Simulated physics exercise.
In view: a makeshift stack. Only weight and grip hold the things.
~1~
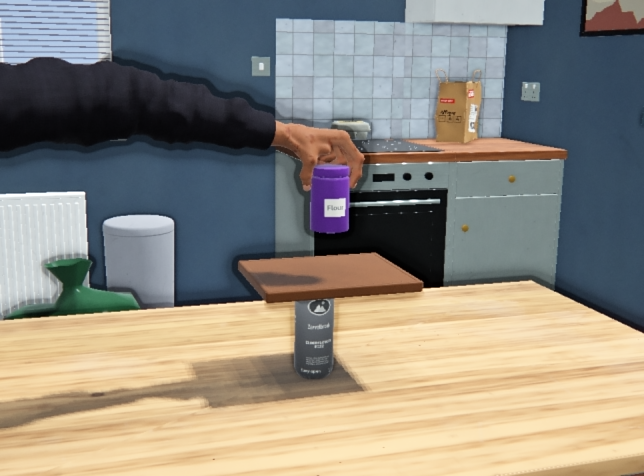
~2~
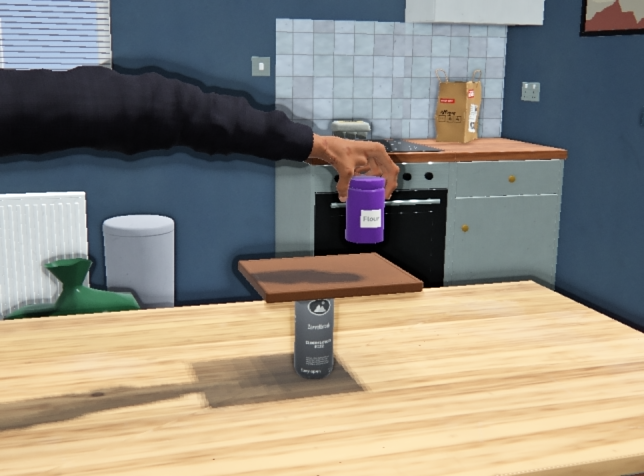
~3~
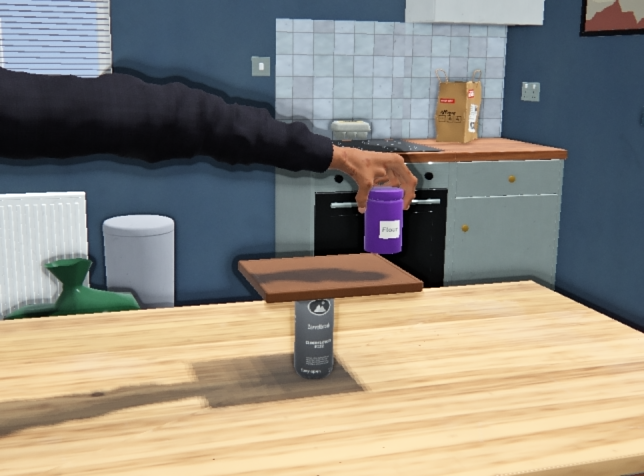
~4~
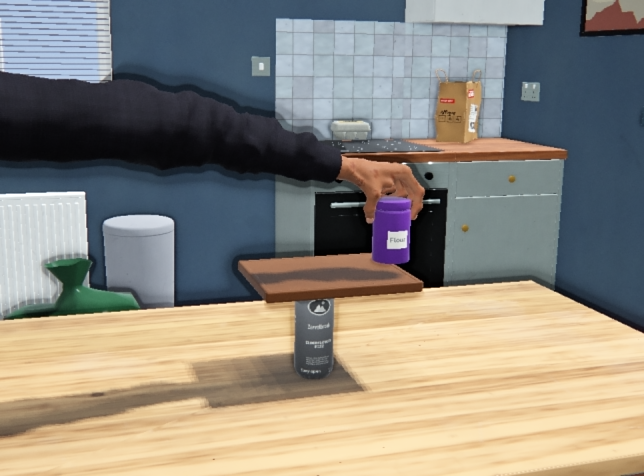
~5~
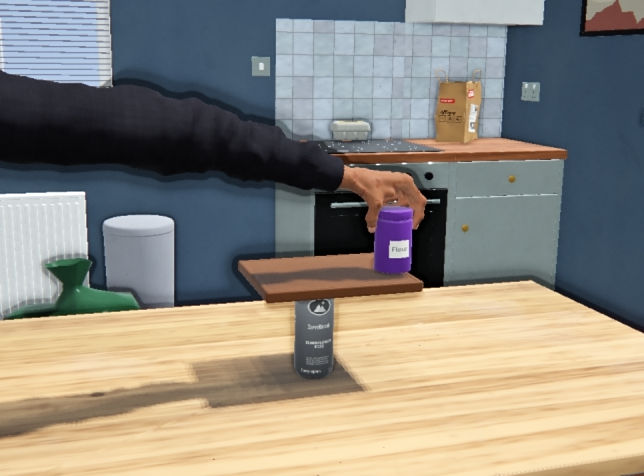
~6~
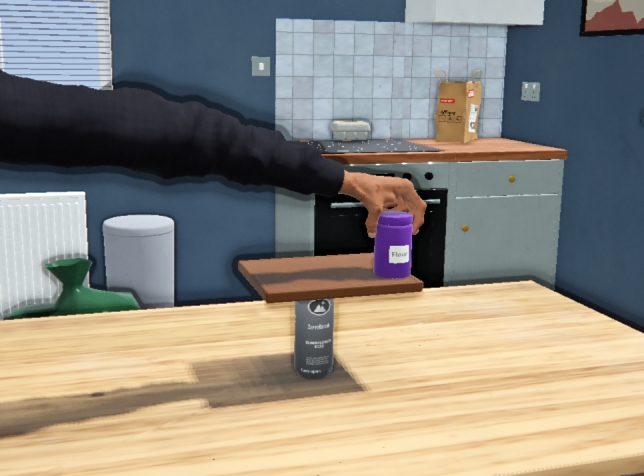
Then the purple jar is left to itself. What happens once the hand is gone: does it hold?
As it turns out, it gives way.
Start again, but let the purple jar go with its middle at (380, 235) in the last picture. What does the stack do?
Then it loses its balance.
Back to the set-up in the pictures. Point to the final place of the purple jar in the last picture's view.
Around (444, 361).
Then, 0.30 s later than the last frame, purple jar now fallen; brown lid tilted by 42°.
Then, 0.40 s later than the last frame, brown lid now fallen.
Then, 1.00 s later than the last frame, things are still on the move.
When it is over, fallen, purple jar and brown lid; grey can as before. End places, in pixels of the last picture, purple jar near (444, 362). The stack loses its balance.
